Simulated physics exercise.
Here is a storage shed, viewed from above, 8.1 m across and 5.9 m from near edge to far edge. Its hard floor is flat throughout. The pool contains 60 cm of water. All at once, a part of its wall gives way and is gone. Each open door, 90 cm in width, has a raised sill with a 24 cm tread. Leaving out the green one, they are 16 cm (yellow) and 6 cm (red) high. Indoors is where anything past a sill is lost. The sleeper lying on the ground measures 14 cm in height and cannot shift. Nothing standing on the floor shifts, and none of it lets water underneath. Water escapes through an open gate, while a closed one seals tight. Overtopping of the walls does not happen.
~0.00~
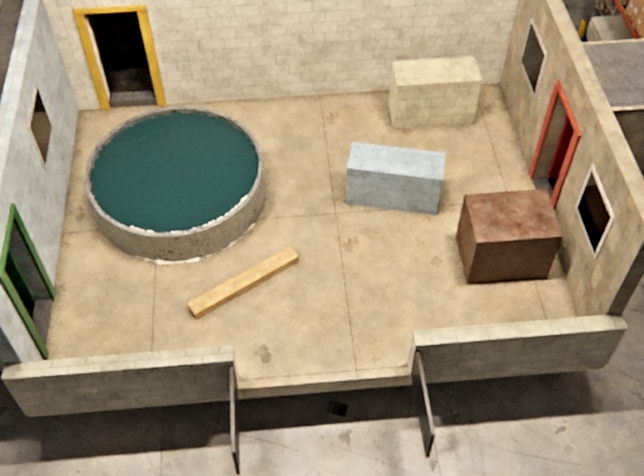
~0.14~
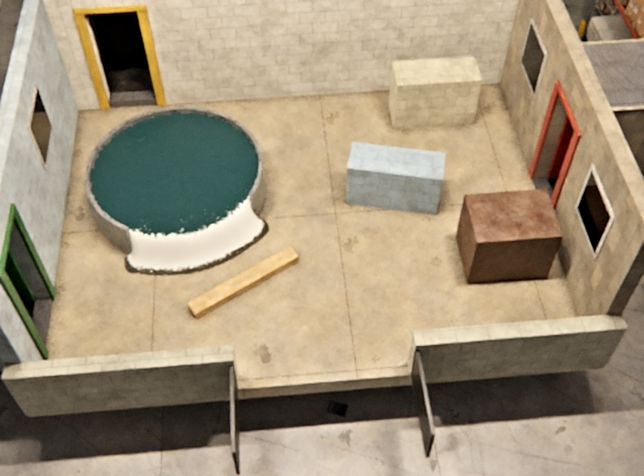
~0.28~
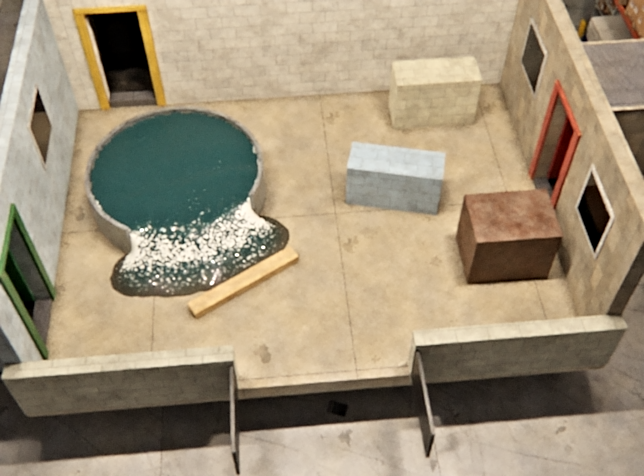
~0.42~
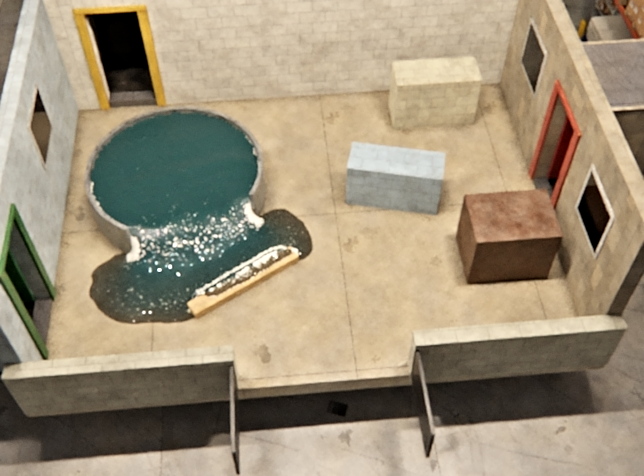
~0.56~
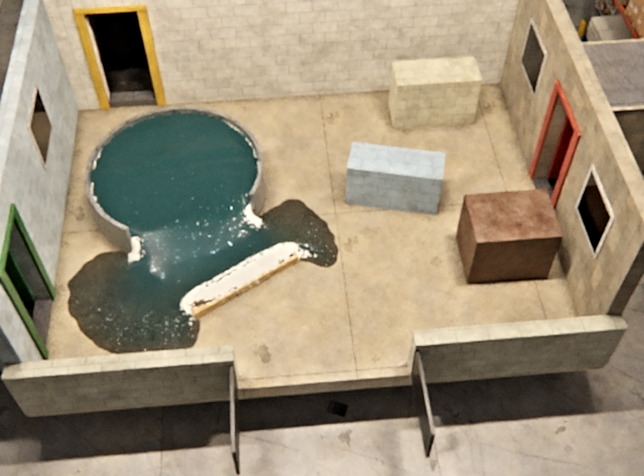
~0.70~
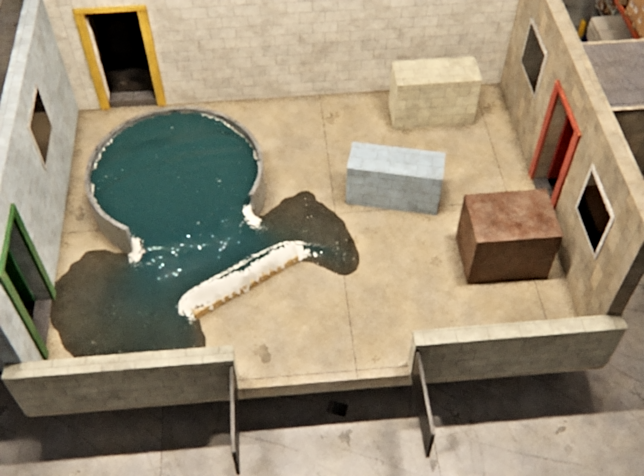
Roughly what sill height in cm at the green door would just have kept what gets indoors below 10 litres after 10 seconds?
A sill of about 24 cm.
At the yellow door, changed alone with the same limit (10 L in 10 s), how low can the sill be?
At the yellow door it takes roughly 11.0 centimetres.
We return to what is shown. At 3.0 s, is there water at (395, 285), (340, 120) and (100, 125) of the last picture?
So, in order, I'd say got wet, then stayed dry, then stayed dry.
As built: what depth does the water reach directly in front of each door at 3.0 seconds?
Depth at green 20 cm, at yellow 0 cm, at red 4 cm.
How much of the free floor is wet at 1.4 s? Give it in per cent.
Approximately 35 % of it.
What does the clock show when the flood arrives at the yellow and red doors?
Arrival: Yellow 4.5 s, red 3.0 s.
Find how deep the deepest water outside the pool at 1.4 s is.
Max depth: Around 42 cm.
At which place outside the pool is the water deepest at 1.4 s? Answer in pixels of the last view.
At about pixel (227, 284).
After 1.4 s water covers 35 % of the floor, deepest (42 cm) near (227, 284); 8 cm at the green door, 0 litres in over its 8 cm sill.
After 3.0 s water covers 55 % of the floor, deepest (38 cm) near (41, 390); 20 cm at the green door, 27 litres in over its 8 cm sill.
After 10.0 s water covers 95 % of the floor, deepest (12 cm) near (430, 98); 8 cm at the green door, 250 litres in over its 8 cm sill.
At the green door as built, the water arrived by 0.8 s and peaked near 22 cm at 3.8 s.
With a sill of 21.5 cm, 18 litres would have come in within the 10 s; with 29 cm, 1 litre. So under 10 litres takes about 24 cm.
